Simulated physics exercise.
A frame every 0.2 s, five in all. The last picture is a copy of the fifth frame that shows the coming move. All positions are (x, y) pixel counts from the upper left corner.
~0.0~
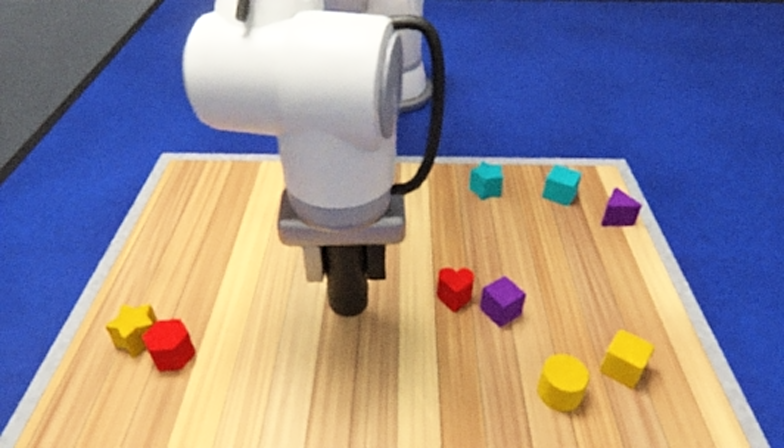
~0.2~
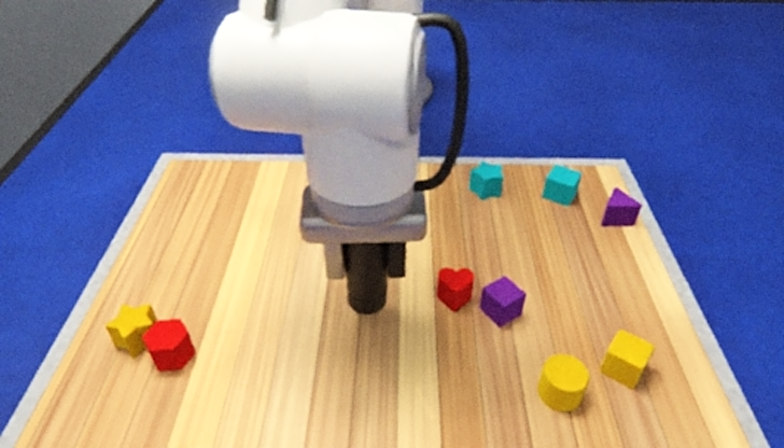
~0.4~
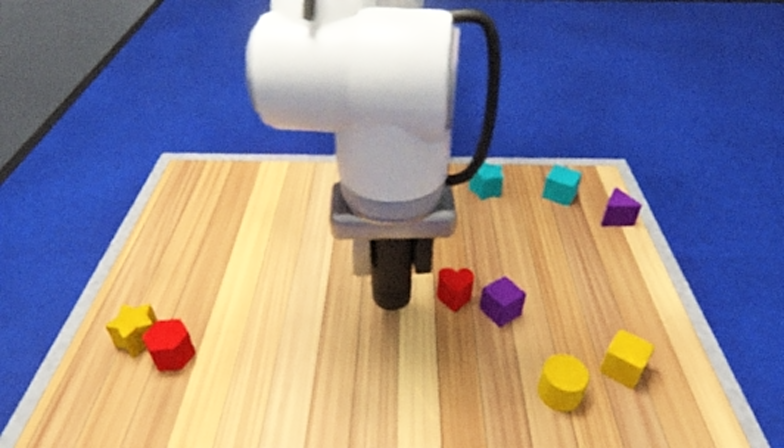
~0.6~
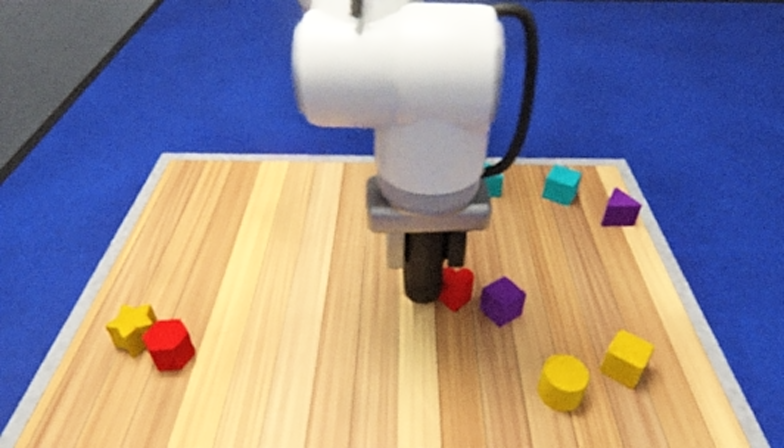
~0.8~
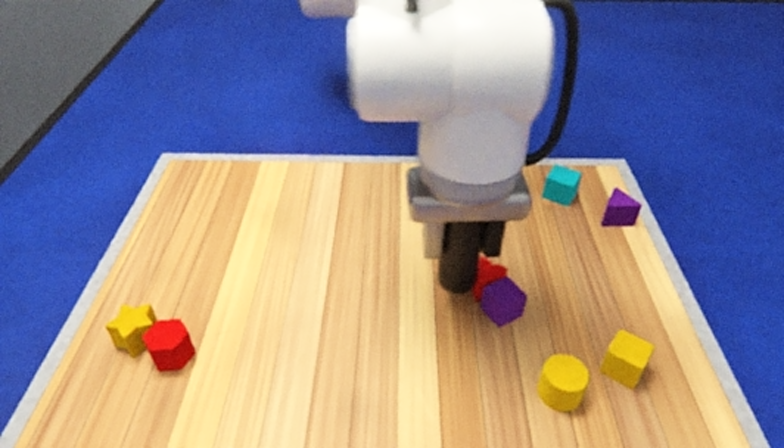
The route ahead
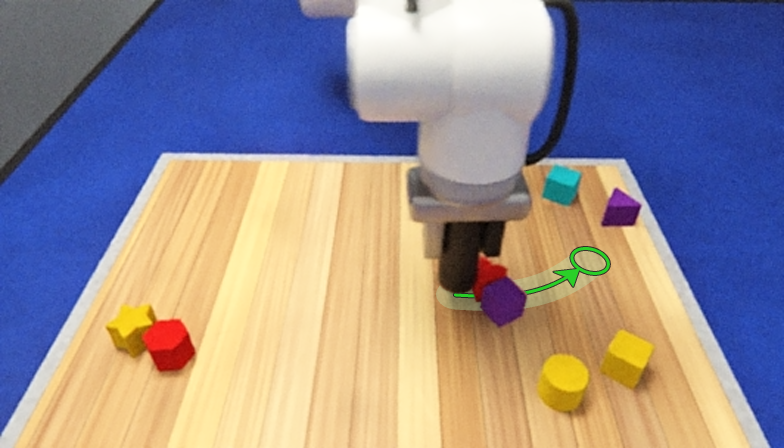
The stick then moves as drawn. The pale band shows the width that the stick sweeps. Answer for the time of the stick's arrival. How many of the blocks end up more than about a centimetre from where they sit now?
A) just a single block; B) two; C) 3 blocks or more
B - two.
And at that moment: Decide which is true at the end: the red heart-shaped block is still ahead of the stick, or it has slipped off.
Ahead to the end.
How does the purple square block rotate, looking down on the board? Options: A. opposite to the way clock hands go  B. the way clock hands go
My pick is B.
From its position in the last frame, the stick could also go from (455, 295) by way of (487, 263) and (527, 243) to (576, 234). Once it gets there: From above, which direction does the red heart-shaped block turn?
I'd predict that, seen from above, the red heart-shaped block rotates clockwise.
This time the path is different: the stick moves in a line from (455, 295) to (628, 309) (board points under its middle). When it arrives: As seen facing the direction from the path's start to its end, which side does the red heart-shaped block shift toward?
Measured against the direction from start to end, the red heart-shaped block shifts toward the left-hand side.
The line goes from (455, 295) through (509, 295) and (556, 283) to (590, 261).
The first path, step by step. One third of the way, stick (512, 281); red heart-shaped block (537, 261), turned 30° anticlockwise; purple square block (526, 300), turned 15° clockwise.
Two thirds of the way, stick (561, 268); red heart-shaped block (577, 245), turned 50° anticlockwise; purple square block (527, 300), turned 20° clockwise.
At the end, stick (595, 246); red heart-shaped block (606, 223), turned 55° anticlockwise; purple square block (527, 300), turned 20° clockwise; purple triangular piece unmoved.
